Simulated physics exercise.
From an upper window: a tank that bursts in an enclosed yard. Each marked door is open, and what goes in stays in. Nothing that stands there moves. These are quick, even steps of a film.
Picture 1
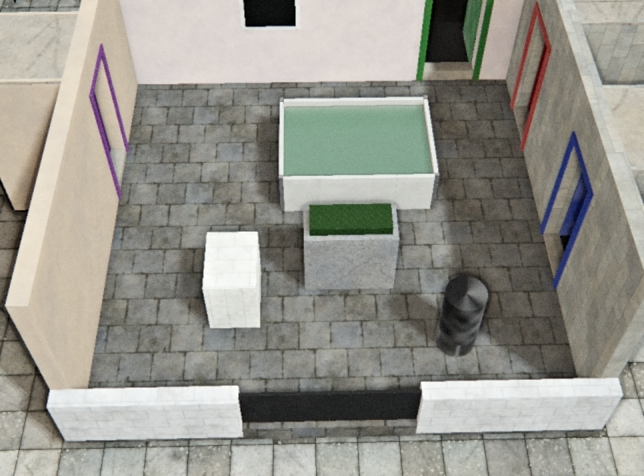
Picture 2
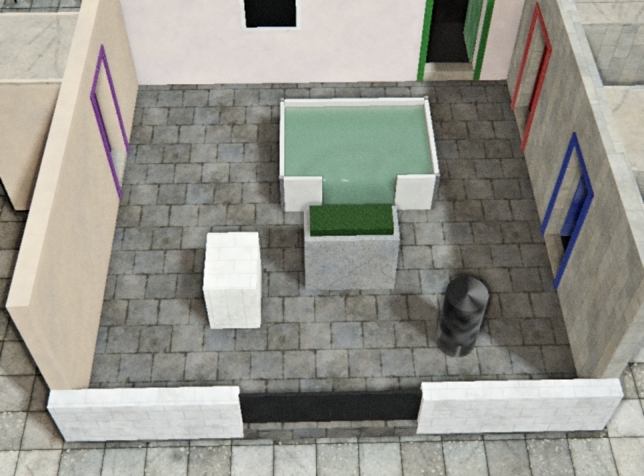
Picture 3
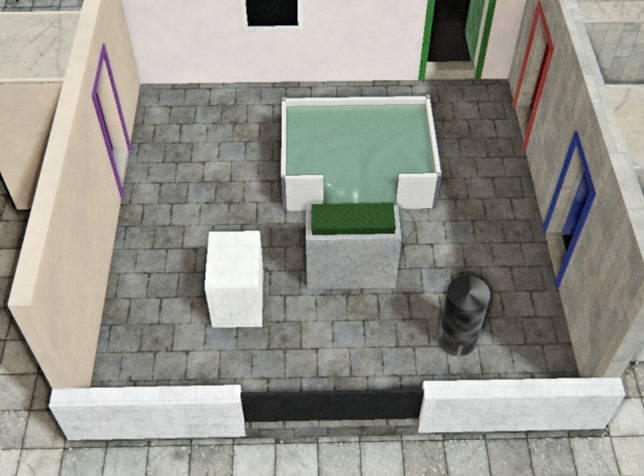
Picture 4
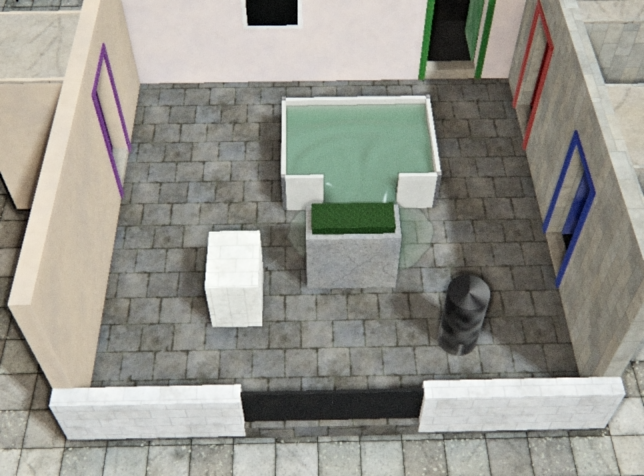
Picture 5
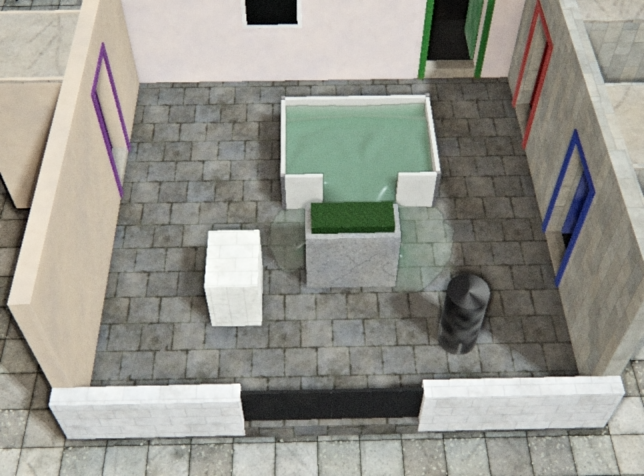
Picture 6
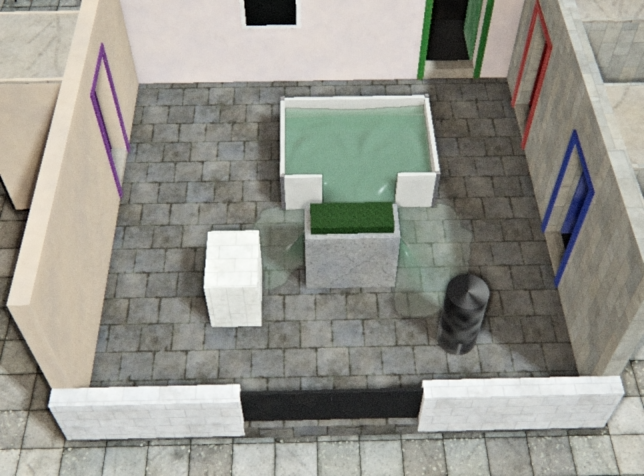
Green water pouring through a gap in a white tank's front wall, spreading around a planter across a grey paved yard.
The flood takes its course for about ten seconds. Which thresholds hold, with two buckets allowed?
In the end: The blue door takes more than that; the green door stays under that; the purple door stays under that; the red door stays under that.
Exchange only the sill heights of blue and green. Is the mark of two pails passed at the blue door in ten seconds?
One by one: The blue door is under.
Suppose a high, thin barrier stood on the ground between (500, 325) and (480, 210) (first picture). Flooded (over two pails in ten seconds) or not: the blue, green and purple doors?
One by one: The blue one holds, the green one lets less in, the purple one stays under.
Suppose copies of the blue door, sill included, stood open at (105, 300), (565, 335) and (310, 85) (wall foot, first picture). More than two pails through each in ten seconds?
One after the other: Passes that mark, is over, is under.
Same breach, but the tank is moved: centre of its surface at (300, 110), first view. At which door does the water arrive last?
The green one.
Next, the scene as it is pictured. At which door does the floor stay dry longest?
The green-painted one.
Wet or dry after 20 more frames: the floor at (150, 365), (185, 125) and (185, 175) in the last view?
In that order: Awash, covered, wet.
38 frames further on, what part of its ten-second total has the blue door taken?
Near 85 in a hundred.
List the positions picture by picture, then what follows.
In the first picture, still water in the tank at (356, 140).
In the second picture, the front is at a hidden place, out from the gap at (358, 199).
In the third picture, the front is at a hidden place, out from the gap at (360, 199).
In the fourth picture, water pours out at (360, 198) and has run to (407, 261).
In the fifth picture, water pours out at (359, 197) and has run to (417, 287).
In the sixth picture, water pours out at (359, 196) and has run to (428, 311).
A moment on, water covers 25 % of the floor; the blue door not reached, the green door not reached, the purple door not reached, the red door not reached.
Next, water covers 45 % of the floor; the blue door over two buckets in, the green door not reached, the purple door wet at the sill, nothing in, the red door not reached.
Then, water covers 60 % of the floor; the blue door far over two buckets in, the green door not reached, the purple door under two buckets in, the red door wet at the sill, nothing in.
Later, water covers 90 % of the floor; the blue door far over two buckets in, the green door wet at the sill, nothing in, the purple door under two buckets in, the red door wet at the sill, nothing in.
In the end, water covers 100 % of the floor; the blue door far over two buckets in, the green door wet at the sill, nothing in, the purple door under two buckets in, the red door wet at the sill, nothing in.
